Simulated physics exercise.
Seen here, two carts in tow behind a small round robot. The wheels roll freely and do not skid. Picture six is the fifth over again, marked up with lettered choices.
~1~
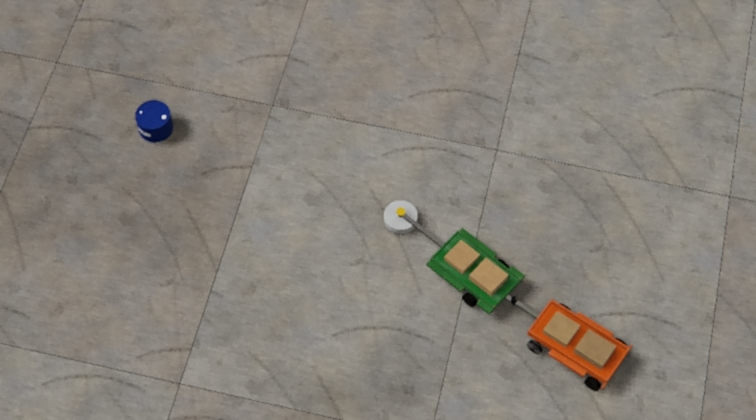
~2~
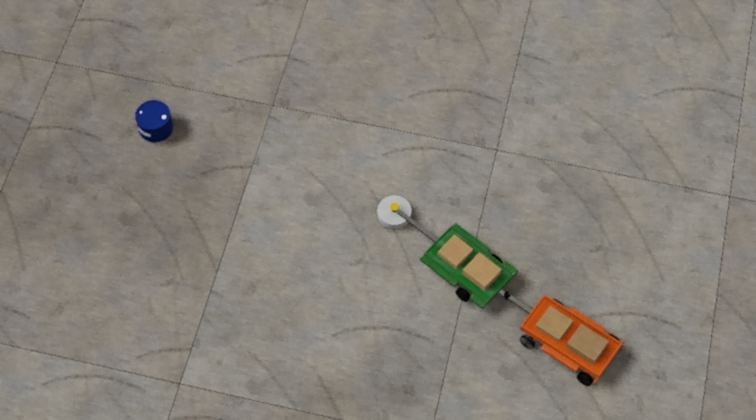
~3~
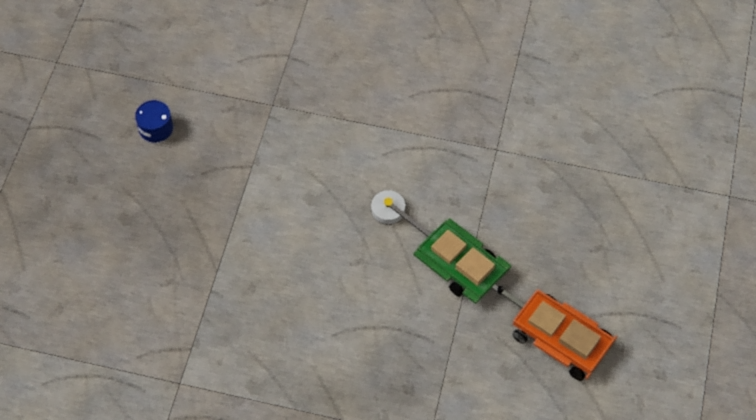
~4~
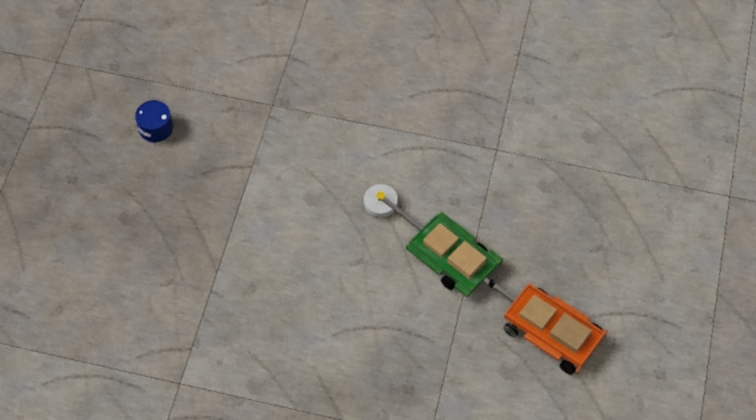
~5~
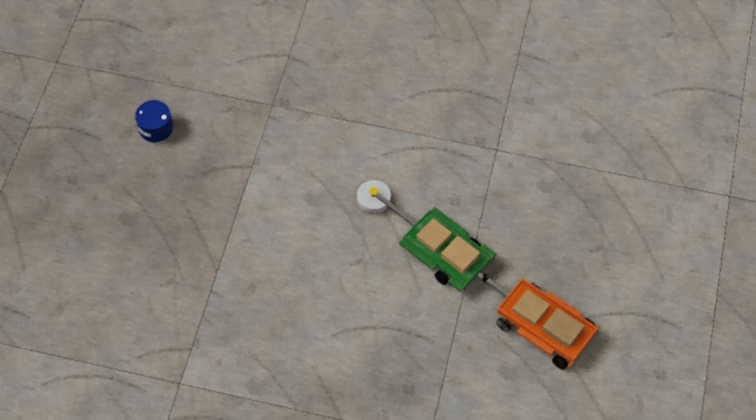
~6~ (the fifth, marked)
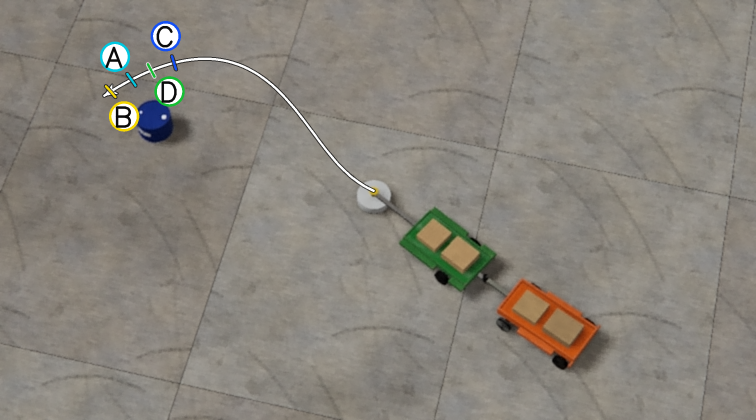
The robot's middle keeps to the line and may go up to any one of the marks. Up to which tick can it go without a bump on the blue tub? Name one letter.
No farther than A.
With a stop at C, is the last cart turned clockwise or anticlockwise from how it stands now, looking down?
Clockwise.
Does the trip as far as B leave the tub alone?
No.
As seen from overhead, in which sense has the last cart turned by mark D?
For that mark, clockwise.
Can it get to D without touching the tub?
For that mark, yes.
On the copy, A at (131, 80); B at (111, 92); C at (174, 63); D at (151, 71); the route from (374, 191) via (263, 78) to (104, 96).
On A. First, robot (303, 123), last cart (453, 252).
Then, robot (222, 65), last cart (370, 181).
Finally, robot (133, 85), last cart (319, 134); nothing has been touched.
By contrast, B is too far, the tub has been hit; C is safe but short; D is safe but short.
